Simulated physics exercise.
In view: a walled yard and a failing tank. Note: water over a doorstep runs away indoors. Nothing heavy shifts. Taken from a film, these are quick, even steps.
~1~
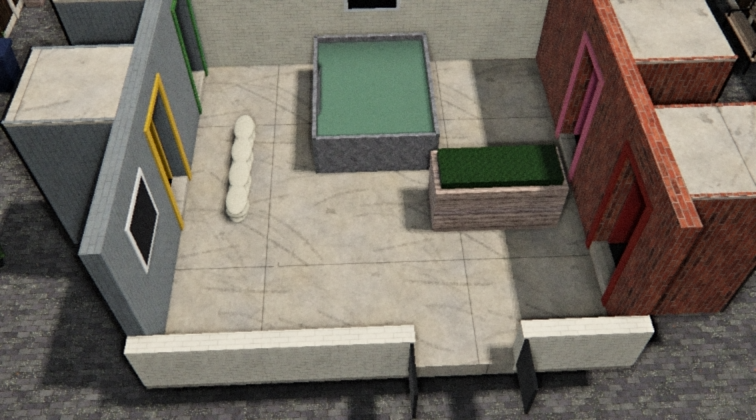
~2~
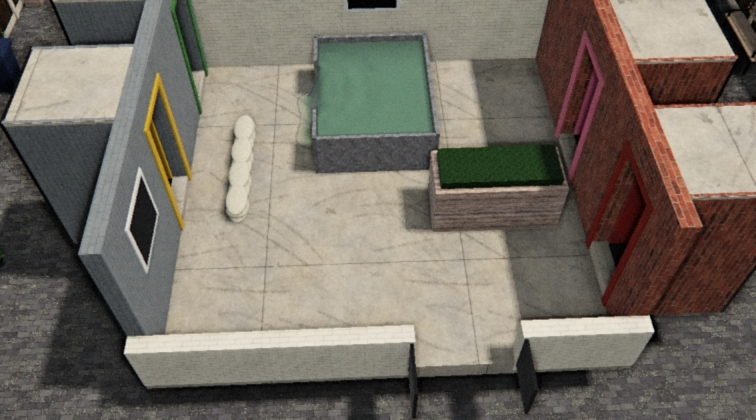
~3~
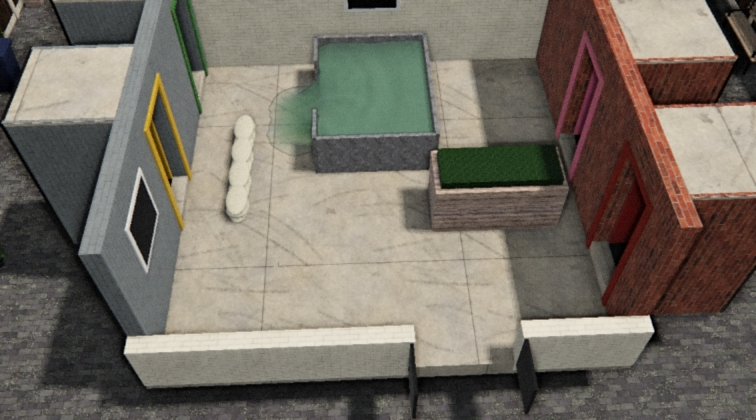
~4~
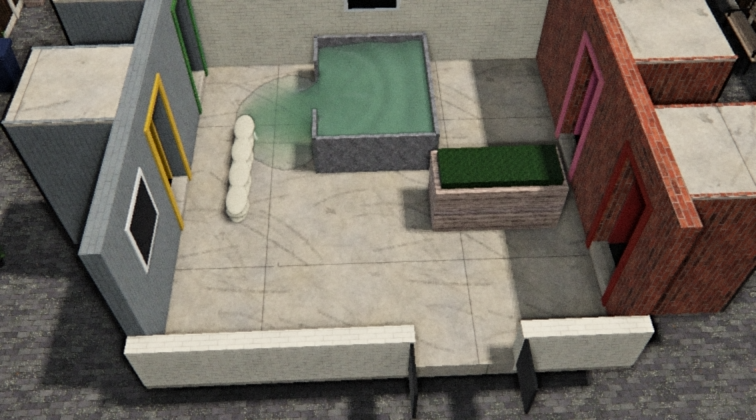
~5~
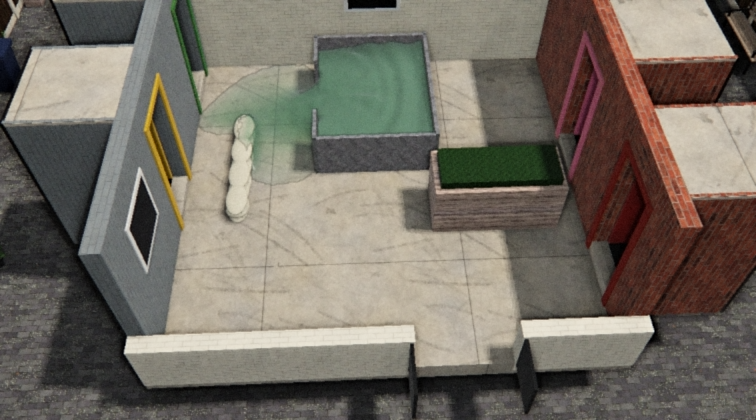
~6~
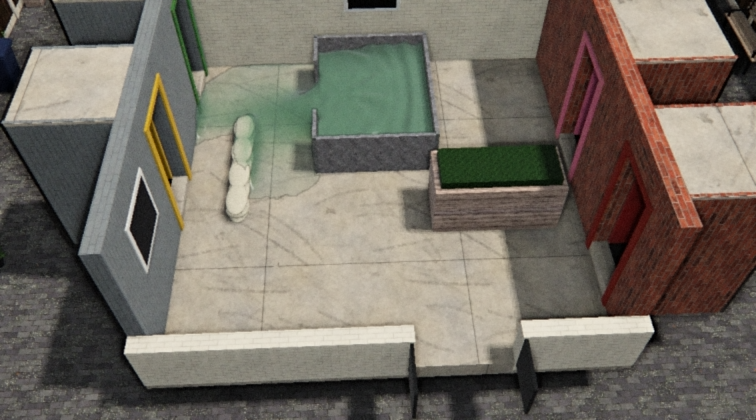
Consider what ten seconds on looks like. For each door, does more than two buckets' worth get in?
Door by door: The yellow door, no; the pink door, no; the red door, no; the green door, yes.
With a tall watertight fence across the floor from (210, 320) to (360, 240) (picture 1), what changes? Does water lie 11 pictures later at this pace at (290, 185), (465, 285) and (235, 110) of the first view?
Taking the points in order, they are inundated, high and dry and inundated.
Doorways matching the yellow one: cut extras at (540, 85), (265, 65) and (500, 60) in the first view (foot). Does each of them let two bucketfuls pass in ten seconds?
In that order: Stays under, passes that mark, stays under.
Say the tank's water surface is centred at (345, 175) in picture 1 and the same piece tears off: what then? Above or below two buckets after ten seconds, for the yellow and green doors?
As I see it, the yellow door gets past it and the green door stays short of it.
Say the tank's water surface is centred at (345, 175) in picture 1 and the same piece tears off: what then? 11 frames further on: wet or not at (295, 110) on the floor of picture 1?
Spot check: Inundated.
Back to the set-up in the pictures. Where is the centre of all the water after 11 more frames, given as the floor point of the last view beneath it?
It's close to (326, 128).
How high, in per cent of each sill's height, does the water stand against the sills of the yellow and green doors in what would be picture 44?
I'd put it at close to 50 and 130 per cent.
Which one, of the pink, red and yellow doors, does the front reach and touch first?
My pick for first is the yellow one.
A moment on, water covers 25 % of the floor; the yellow door wet at the sill, nothing in, the pink door not reached, the red door not reached, the green door over two buckets in.
Next, water covers 40 % of the floor; the yellow door wet at the sill, nothing in, the pink door not reached, the red door not reached, the green door far over two buckets in.
Then, water covers 55 % of the floor; the yellow door wet at the sill, nothing in, the pink door not reached, the red door not reached, the green door far over two buckets in.
Later, water covers 75 % of the floor; the yellow door wet at the sill, nothing in, the pink door wet at the sill, nothing in, the red door wet at the sill, nothing in, the green door far over two buckets in.
In the end, water covers 95 % of the floor; the yellow door wet at the sill, nothing in, the pink door wet at the sill, nothing in, the red door wet at the sill, nothing in, the green door far over two buckets in.
